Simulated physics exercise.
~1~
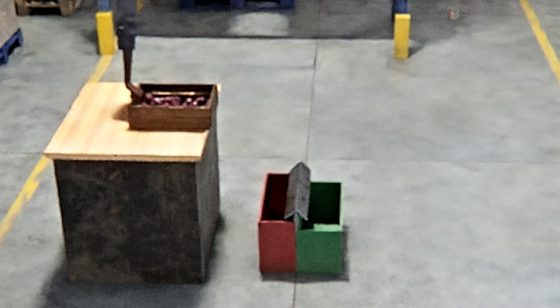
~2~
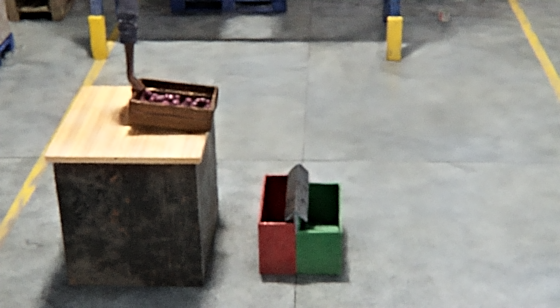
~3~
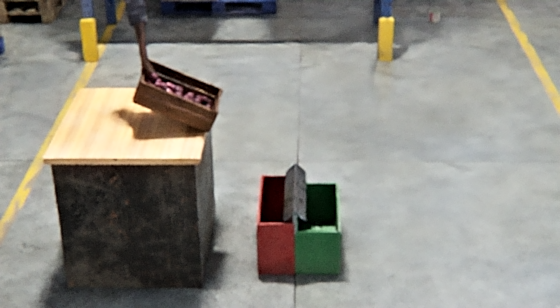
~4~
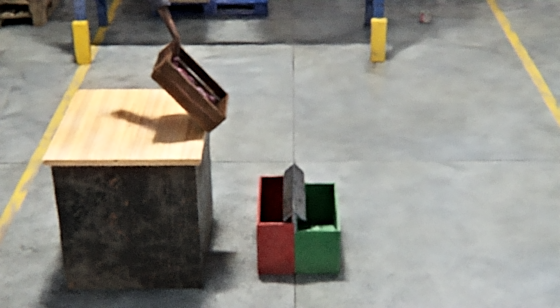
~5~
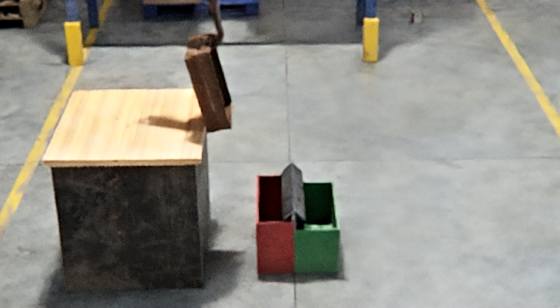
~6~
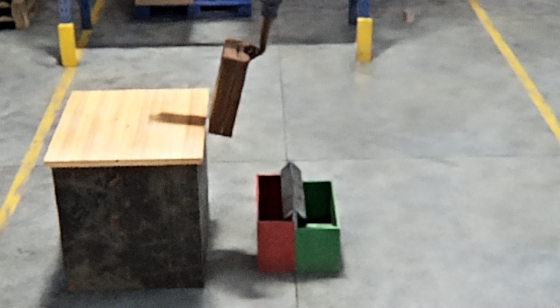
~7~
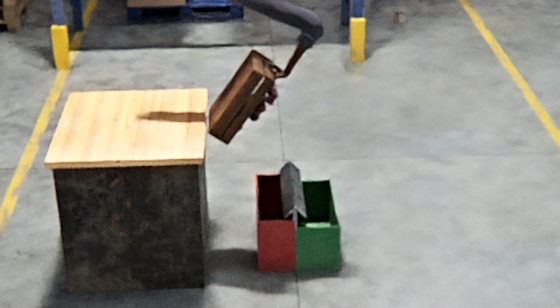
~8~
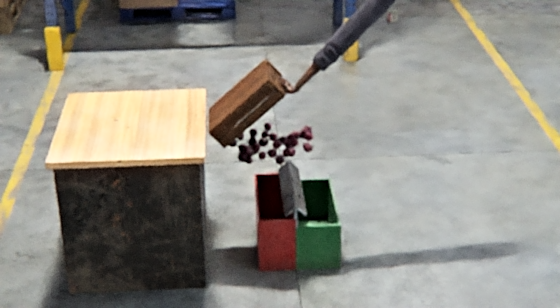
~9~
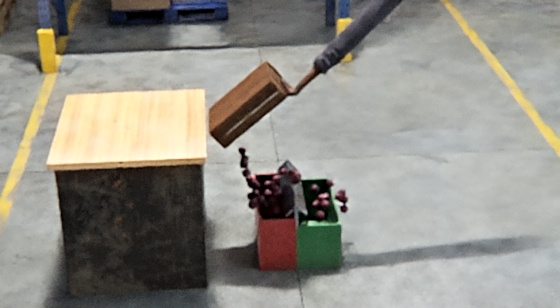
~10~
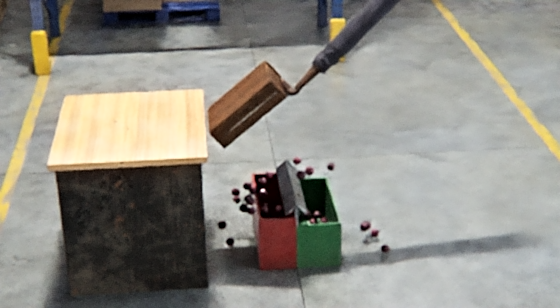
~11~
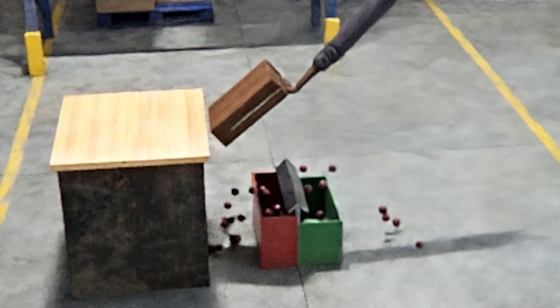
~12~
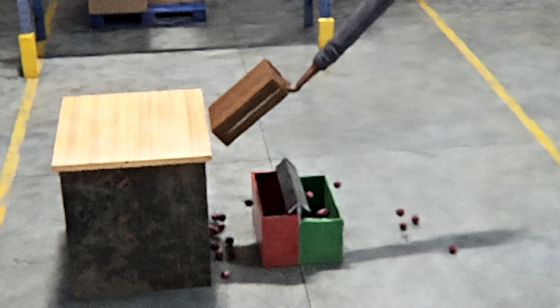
A wooden box of dark red onions, held by a dark arm, sits on a pale-topped bench at the left of a grey warehouse floor, seen from slightly above as the view drifts gently sideways. To the right stand a red tote and a green trough, with a dark ridge between them. The arm lifts the box off the bench and tips it rightward until its open side faces down. The onions tumble out in a cluster, strike the containers and scatter. Some settle inside both, while others lie on the floor to either side, and the emptied box hangs tilted above.
